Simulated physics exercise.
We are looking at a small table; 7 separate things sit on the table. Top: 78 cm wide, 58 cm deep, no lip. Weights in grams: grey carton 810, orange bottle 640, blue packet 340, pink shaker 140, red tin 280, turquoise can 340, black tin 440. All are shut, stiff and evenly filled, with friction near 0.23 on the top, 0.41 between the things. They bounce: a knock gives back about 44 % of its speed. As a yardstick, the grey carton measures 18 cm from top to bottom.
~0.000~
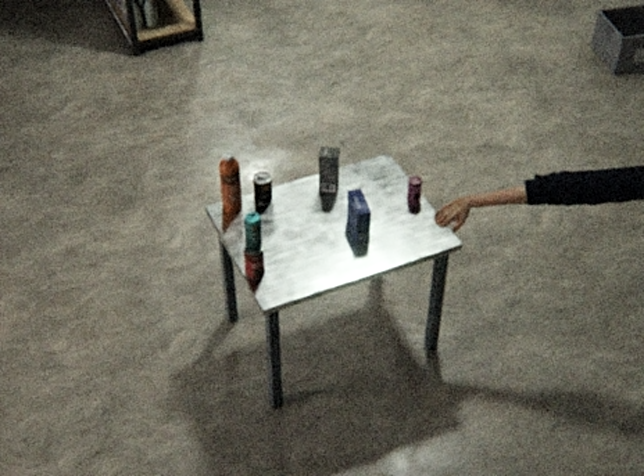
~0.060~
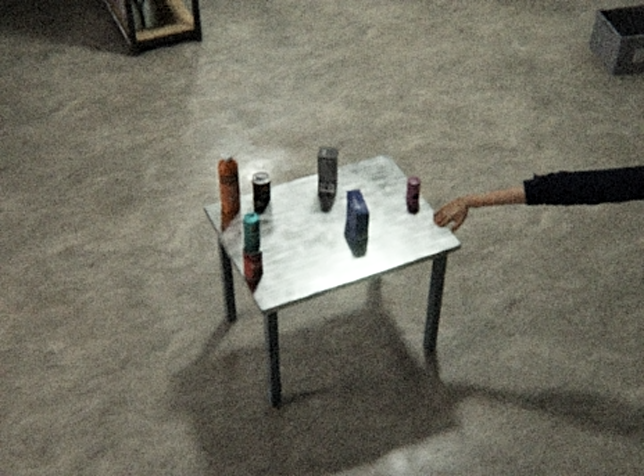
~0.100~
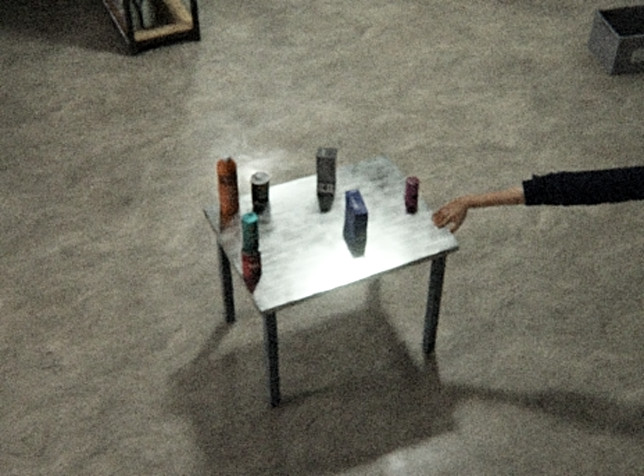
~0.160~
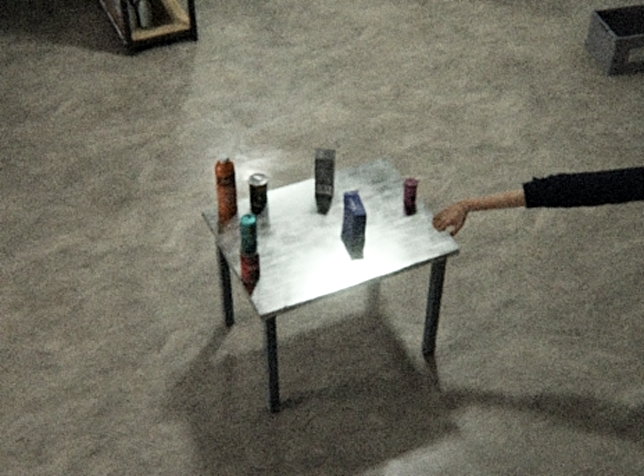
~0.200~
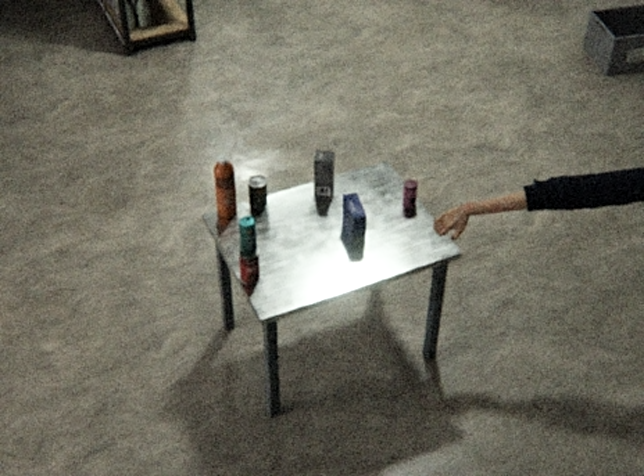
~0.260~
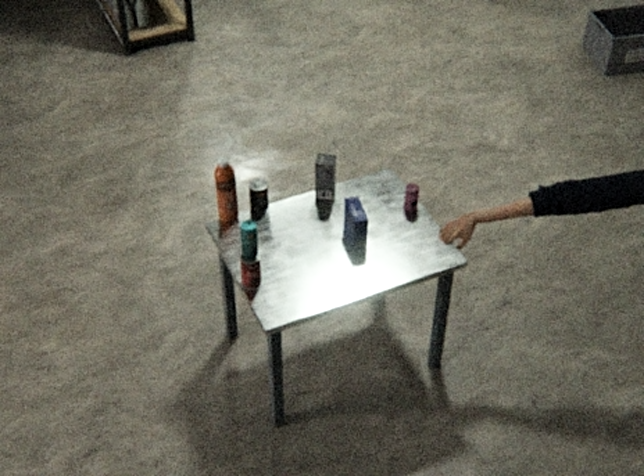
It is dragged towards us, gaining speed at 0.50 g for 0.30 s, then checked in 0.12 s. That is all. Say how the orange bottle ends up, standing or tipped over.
The orange bottle topples.
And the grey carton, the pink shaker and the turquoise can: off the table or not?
The grey carton ends off the table; the pink shaker ends on the table; the turquoise can ends off the table.
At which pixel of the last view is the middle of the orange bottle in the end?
Near (322, 300).
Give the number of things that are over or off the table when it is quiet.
5 of them.
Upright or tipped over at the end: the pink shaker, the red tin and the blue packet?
The pink shaker keeps standing; the red tin falls over; the blue packet stays upright.
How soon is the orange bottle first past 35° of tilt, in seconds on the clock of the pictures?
Near 0.4 s.
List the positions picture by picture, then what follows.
The first frame shows orange bottle (230, 181); grey carton (329, 171).
The second frame shows pink shaker (413, 191); red tin (253, 260).
The third frame shows turquoise can (250, 232); black tin (260, 188).
The fourth frame shows table along by 2 cm; turquoise can (249, 234); grey carton (325, 173).
The fifth frame shows table along by 5 cm; turquoise can (248, 236) slid 3 cm; pink shaker (410, 194) slid 3 cm.
The sixth frame shows table along by 10 cm; orange bottle (226, 189) off the table; turquoise can (249, 240) slid 6 cm.
After 0.56 s, table along by 31 cm; grey carton now off the table; turquoise can leaning 8°; red tin leaning 4°.
After 0.96 s, table along by 31 cm; turquoise can now off the table; red tin on its side; pink shaker slid 4 cm.
By the end (2.4 s), off the table and tipped over, grey carton, orange bottle and turquoise can; off the table but upright, black tin; tipped over on the table, red tin; the other 2 in place, give or take 5 cm. Seen from the same camera at the end, orange bottle near (322, 300).
